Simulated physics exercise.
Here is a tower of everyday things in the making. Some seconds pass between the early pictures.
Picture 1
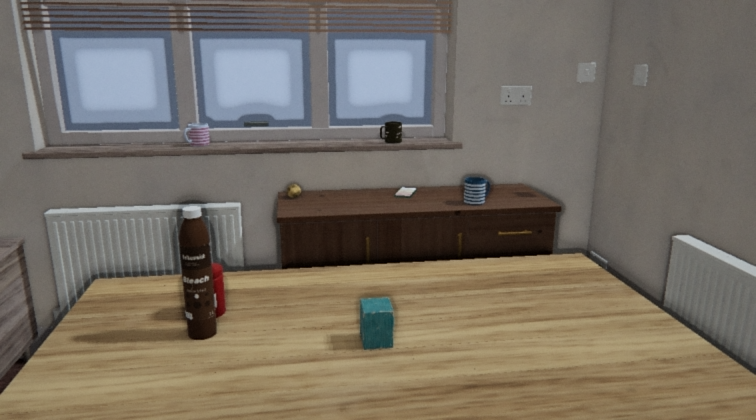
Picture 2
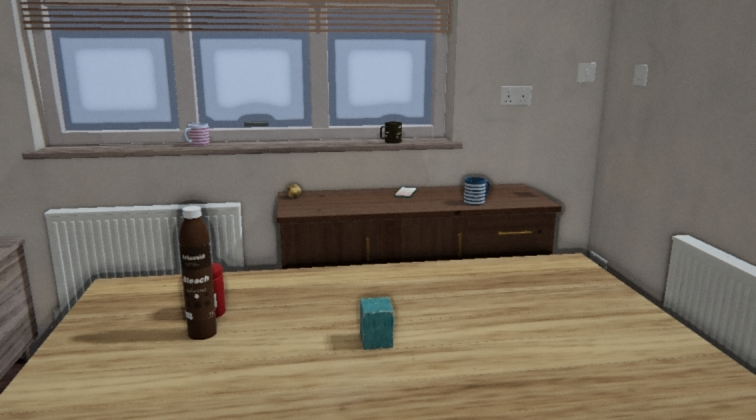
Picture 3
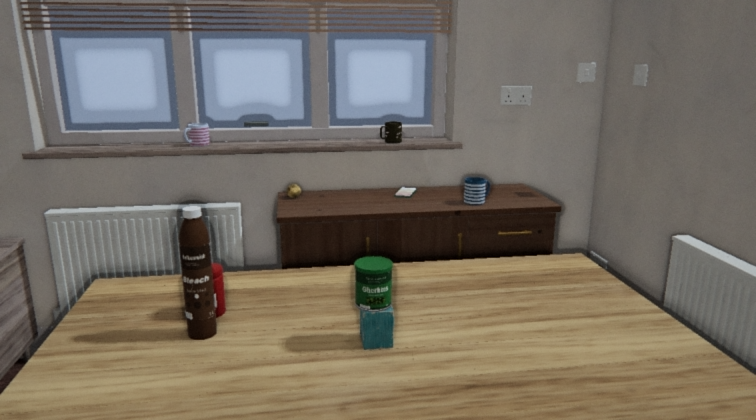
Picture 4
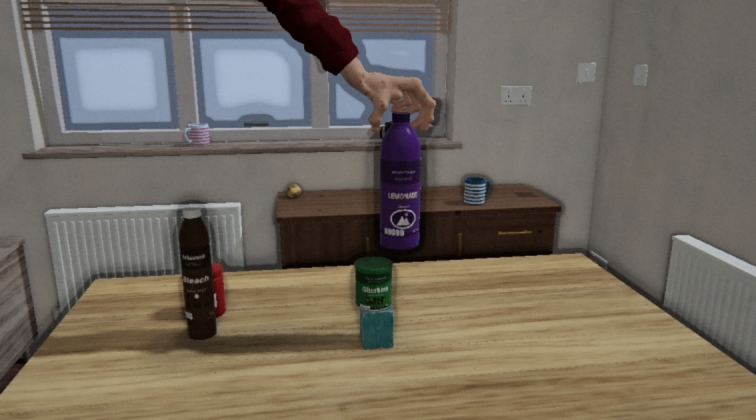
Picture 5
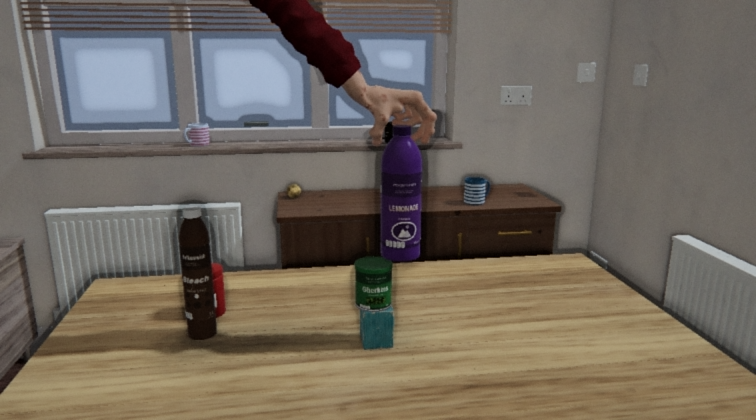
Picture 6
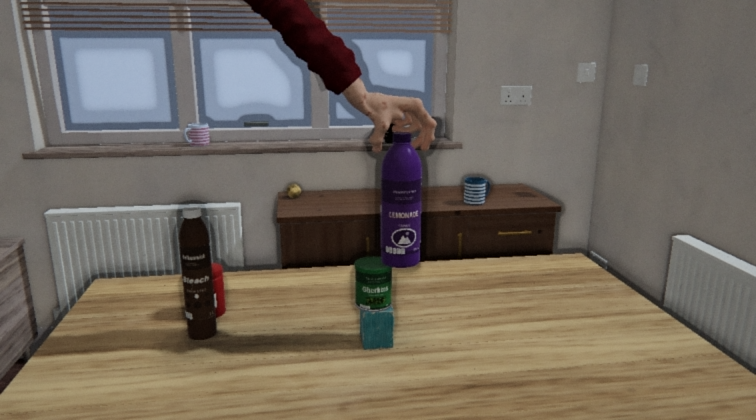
A green pot appearing behind a teal block on a wooden table, then a hand lowering a purple bottle behind them.
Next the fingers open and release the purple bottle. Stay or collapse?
Outcome: The pile comes apart.
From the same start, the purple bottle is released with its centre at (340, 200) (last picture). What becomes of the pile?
Then it comes apart.
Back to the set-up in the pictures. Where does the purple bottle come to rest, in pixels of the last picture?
Around (473, 319).
Then, 0.40 s past the last view, purple bottle now fallen.
Then, 0.50 s past the last view, things are still on the move.
Then, 1.20 s past the last view, nothing new.
Finally, fallen, purple bottle; the other 4 still in place. Final places as the last picture's camera would see them, purple bottle near (473, 319). The pile gives way.
